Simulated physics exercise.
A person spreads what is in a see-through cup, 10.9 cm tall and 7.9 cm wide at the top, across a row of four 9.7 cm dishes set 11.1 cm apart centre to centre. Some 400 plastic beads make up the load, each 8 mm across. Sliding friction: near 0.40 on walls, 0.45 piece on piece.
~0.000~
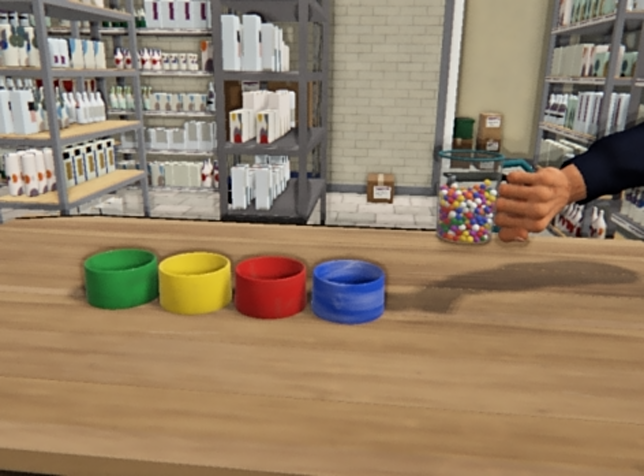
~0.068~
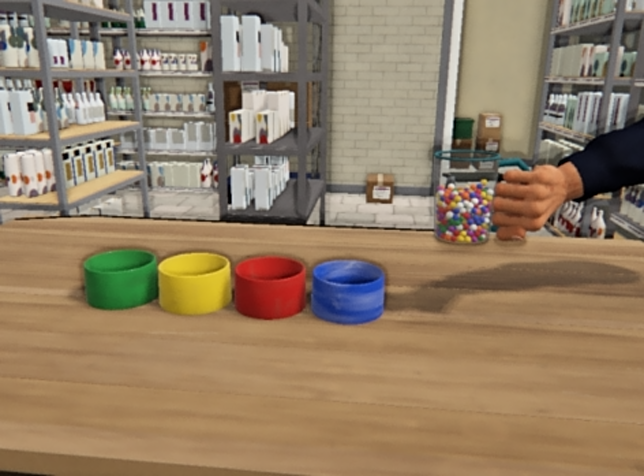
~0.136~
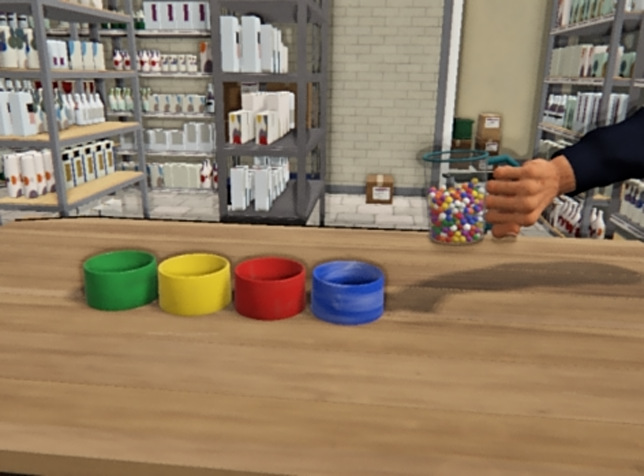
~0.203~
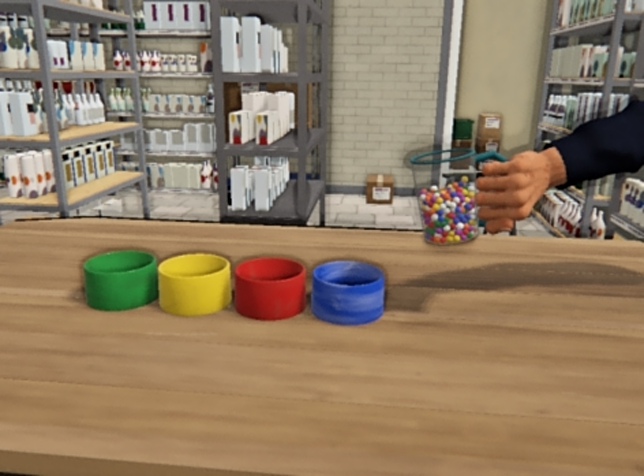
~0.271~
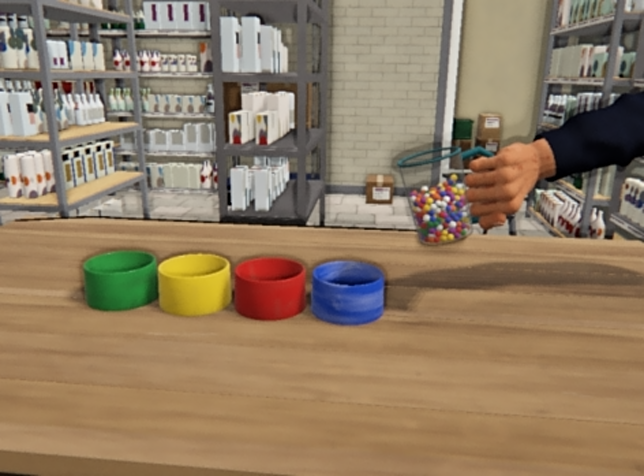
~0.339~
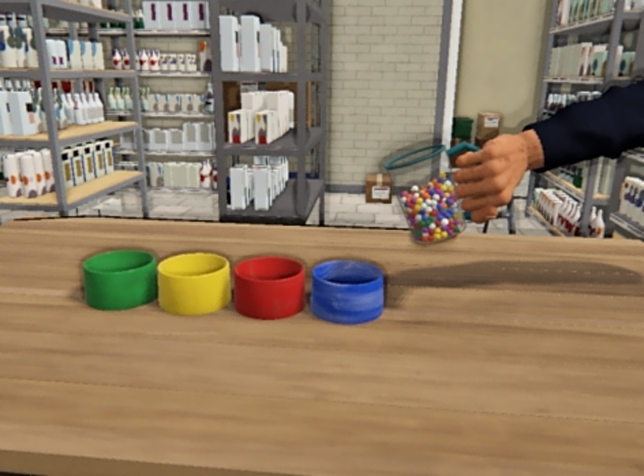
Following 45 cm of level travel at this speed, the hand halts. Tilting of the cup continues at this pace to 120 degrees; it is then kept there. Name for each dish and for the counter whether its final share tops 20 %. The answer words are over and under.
Red: Under. Blue: Under. Green: Under. Yellow: Over. Counter: Under.
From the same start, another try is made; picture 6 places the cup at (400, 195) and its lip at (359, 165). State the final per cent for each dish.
Dish by dish: Red 0 per cent, blue 0 per cent, green 60 per cent, yellow 0 per cent.
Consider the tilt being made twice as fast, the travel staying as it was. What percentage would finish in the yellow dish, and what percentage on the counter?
I'd expect yellow to end at 0 and the counter at 10.
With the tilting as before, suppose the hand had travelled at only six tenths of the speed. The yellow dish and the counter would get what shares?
The shares would then be yellow 0 and counter 0.
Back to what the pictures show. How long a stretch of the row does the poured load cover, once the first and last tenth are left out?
6 centimetres.
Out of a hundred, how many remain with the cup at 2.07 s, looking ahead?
Around 0 percent.
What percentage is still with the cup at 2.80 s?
My guess is near 0 per cent.
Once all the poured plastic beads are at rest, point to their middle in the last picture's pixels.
In the last view, approximately (190, 286).
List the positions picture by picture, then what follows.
Cup at (467, 197), tilt 0 degrees, lip at (440, 154), moved 0.0 cm; middle of the pieces at (464, 213); blue dish at (349, 272); red dish at (271, 268); yellow dish at (195, 264); green dish at (121, 260), in the first picture.
Cup at (464, 197), tilt 1 degrees, lip at (435, 155), moved 0.3 cm; middle of the pieces at (462, 213), in the second picture.
Cup at (456, 197), tilt 6 degrees, lip at (424, 158), moved 1.3 cm; middle of the pieces at (455, 213), in the third picture.
Cup at (447, 197), tilt 11 degrees, lip at (411, 161), moved 2.5 cm; middle of the pieces at (447, 213), in the fourth picture.
Cup at (437, 197), tilt 16 degrees, lip at (398, 164), moved 3.7 cm; middle of the pieces at (440, 212), in the fifth picture.
Cup at (428, 196), tilt 21 degrees, lip at (386, 167), moved 4.9 cm; middle of the pieces at (432, 211); blue dish at (348, 273); red dish at (270, 269); yellow dish at (194, 265); green dish at (120, 262). Its pace works out near 75 degrees a second; the hand travels 18 cm a second, in the sixth picture.
Then, at 1.38 s, tilt 101 degrees; cup holds 100 %.
After 2.07 s, tilt 120 degrees; cup holds 0 %, yellow 90 %.
After 2.80 s, tilt 120 degrees; cup holds 0 %, yellow 90 %.
At rest (3.1 s), red 0 %, blue 0 %, green 0 %, yellow 90 %, counter 10 %.
